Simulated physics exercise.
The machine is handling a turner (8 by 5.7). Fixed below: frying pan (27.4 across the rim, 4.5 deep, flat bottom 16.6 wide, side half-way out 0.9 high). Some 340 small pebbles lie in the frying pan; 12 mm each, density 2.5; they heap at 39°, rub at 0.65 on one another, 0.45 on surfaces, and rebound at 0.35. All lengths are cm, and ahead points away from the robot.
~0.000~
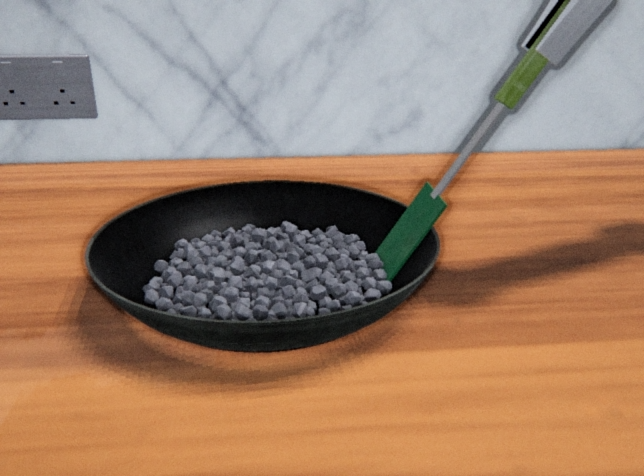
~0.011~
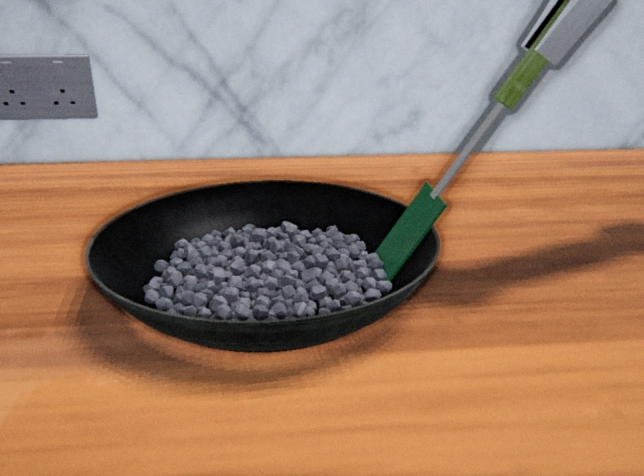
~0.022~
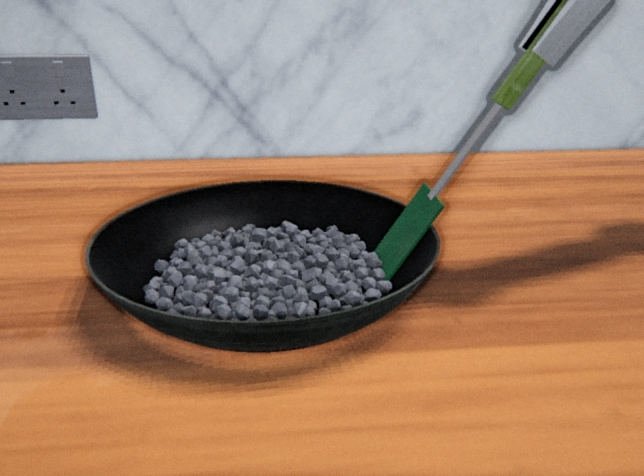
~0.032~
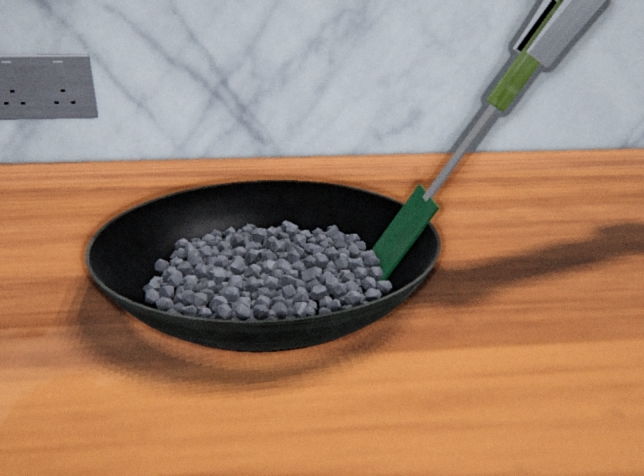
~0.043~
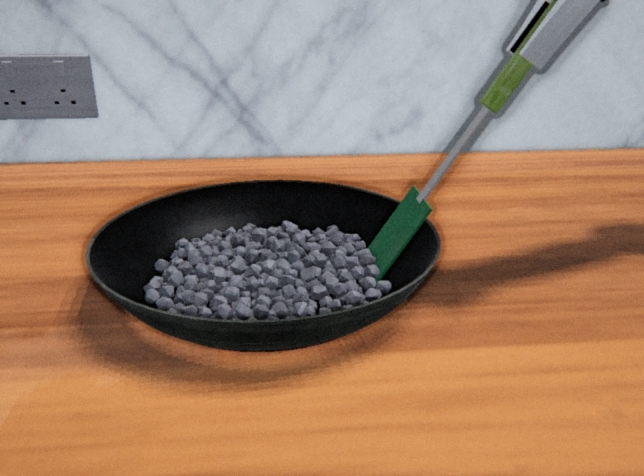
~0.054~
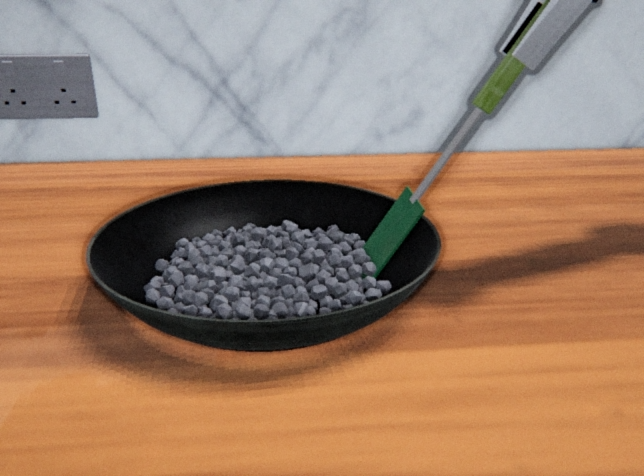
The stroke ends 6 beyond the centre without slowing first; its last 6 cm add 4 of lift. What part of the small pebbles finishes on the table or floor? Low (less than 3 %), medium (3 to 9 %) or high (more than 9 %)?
Share on the table or floor: Low (less than 3 %).
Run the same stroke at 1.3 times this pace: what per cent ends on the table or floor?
Some 0 per cent.
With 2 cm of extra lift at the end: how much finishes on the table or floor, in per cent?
Some 0 per cent.
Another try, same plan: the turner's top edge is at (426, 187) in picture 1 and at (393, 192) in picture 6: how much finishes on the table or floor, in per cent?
Some 0 per cent.
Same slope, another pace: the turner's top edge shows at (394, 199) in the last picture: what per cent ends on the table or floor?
Some 5 per cent.
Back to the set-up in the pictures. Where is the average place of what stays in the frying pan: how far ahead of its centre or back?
Roughly 4.5 cm ahead.
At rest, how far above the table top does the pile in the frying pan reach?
Roughly 5.5 cm.
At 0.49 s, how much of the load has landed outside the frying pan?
About 0 per cent.
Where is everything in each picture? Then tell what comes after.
The first picture shows the turner top edge at (437, 193), sloping 57°; upper third of the load around (276, 258), from x 150 to 385, top at y 225; 337 in the frying pan.
The second picture shows the turner top edge at (436, 193), sloping 57°; upper third of the load around (276, 258), from x 150 to 385, top at y 225.
The third picture shows the turner top edge at (434, 194), sloping 57°; upper third of the load around (277, 258), from x 150 to 385, top at y 225.
The fourth picture shows the turner top edge at (429, 195), sloping 57°; upper third of the load around (278, 257), from x 150 to 385, top at y 225.
The fifth picture shows the turner top edge at (422, 197), sloping 57°; upper third of the load around (281, 256), from x 155 to 385, top at y 225.
The sixth picture shows the turner top edge at (416, 198), sloping 57°; upper third of the load around (282, 255), from x 155 to 385, top at y 225; 337 in the frying pan.
After 0.15 s, sloping 57°, highest piece 3 above the table; 337 in the frying pan.
After 0.25 s, sloping 57°, highest piece 6 above the table; 337 in the frying pan.
After 0.49 s, sloping 57°, highest piece 5 above the table; 335 in the frying pan, 2 on the table or floor.
After 1.54 s, sloping 57°, highest piece 5 above the table; 335 in the frying pan, 2 on the table or floor.
In the end, 335 in the frying pan, 2 on the table or floor. That is 1 % on the table or floor.
